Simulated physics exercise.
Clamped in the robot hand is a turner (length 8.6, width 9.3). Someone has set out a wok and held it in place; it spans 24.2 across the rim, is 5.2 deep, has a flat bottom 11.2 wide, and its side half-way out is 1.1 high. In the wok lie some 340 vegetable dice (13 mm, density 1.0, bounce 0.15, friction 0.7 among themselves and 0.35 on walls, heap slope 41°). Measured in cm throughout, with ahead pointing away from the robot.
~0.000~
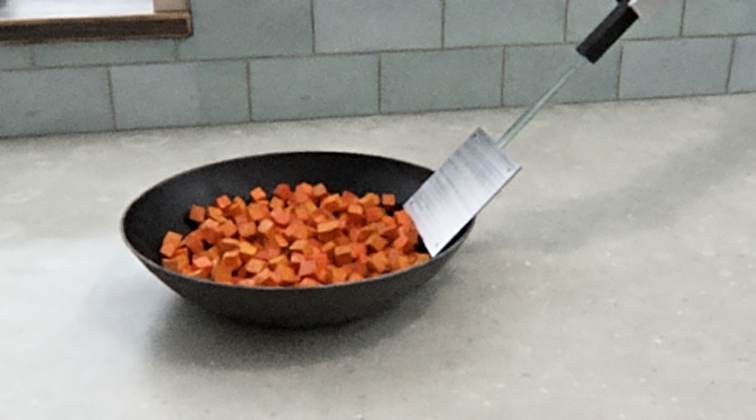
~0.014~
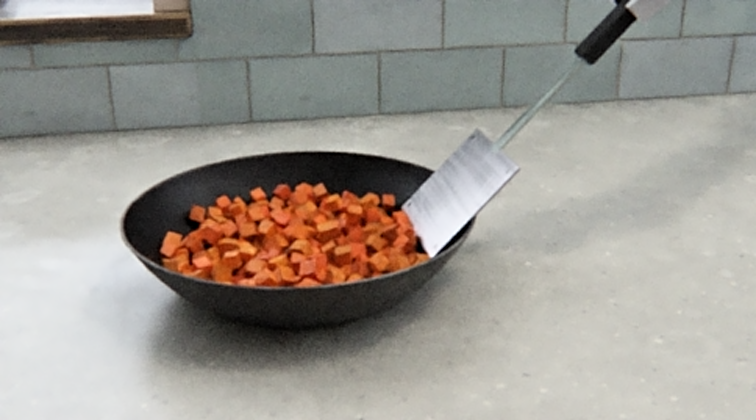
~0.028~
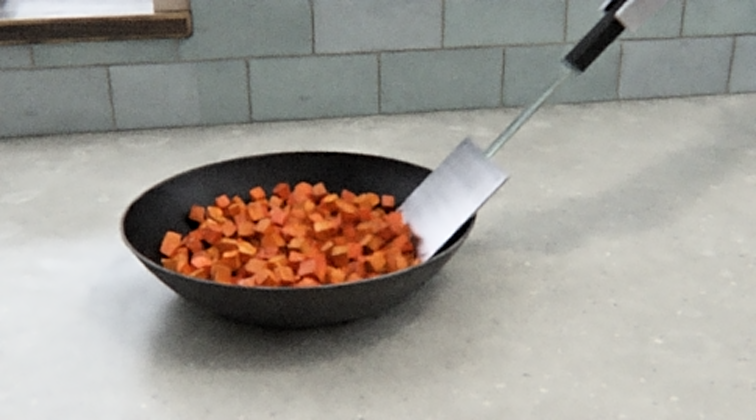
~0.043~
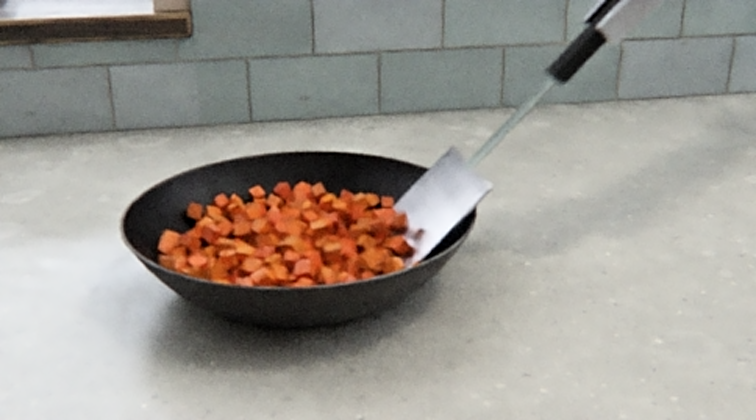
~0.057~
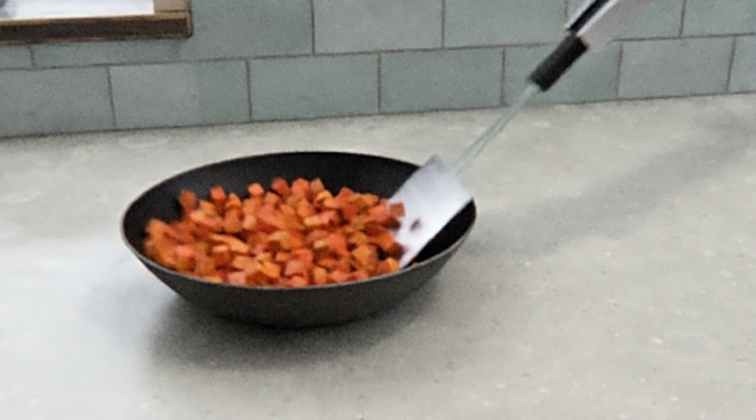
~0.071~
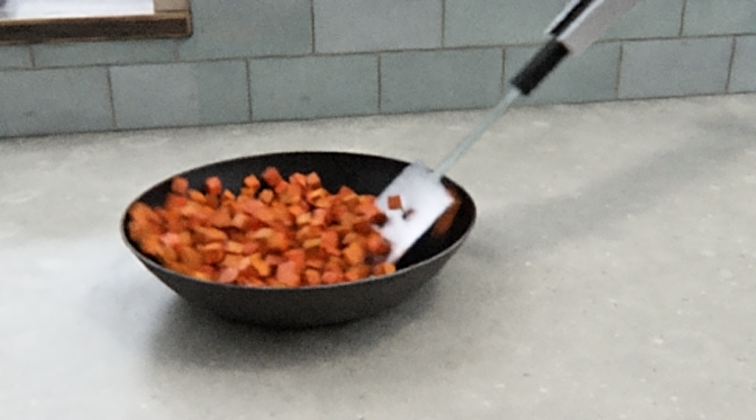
A black wok heaped with small orange-red vegetable cubes sits on a pale grey speckled counter, seen from slightly above by a still camera, with grey-green tiles and a wooden-edged corner behind. A flat metal turner with a black and silver handle slants in from the upper right, its blade at the wok's right side. The blade slides down and leftward into the wok, pushing the cubes left as a few ride on it.
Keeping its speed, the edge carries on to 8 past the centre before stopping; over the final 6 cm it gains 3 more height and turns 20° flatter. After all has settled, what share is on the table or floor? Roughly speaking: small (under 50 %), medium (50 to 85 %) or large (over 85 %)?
Roughly, medium, from 50 to 85 %.
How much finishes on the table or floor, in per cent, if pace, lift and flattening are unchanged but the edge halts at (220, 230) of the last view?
Something close to 30 in a hundred.
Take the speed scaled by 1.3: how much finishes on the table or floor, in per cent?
Something close to 55 per cent ends up on the table or floor.
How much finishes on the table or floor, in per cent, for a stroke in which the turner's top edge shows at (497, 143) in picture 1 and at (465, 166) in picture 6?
Off the vessel, on the table or floor: Some 40 percent.
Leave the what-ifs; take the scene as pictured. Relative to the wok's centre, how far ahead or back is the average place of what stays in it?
What stays is shifted forward by around 3.0 cm.
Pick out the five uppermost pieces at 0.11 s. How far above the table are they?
Roughly 9 cm above the table.
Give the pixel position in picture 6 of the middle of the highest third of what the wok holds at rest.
Roughly at (226, 261).
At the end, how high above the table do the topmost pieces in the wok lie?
Some 4.0 cm above the table.
By 0.11 s, sloping 46°, highest piece 11 above the table; 329 in the wok, 10 on the blade or in flight.
By 0.15 s, sloping 39°, highest piece 14 above the table; 313 in the wok, 26 on the blade or in flight.
By 0.38 s, sloping 26°, highest piece 10 above the table; 142 in the wok, 120 on the table or floor, 77 on the blade or in flight.
By 1.43 s, sloping 26°, highest piece 4 above the table; 197 on the table or floor, 142 in the wok.
Final count, 197 on the table or floor, 142 in the wok. That is 58 % on the table or floor.
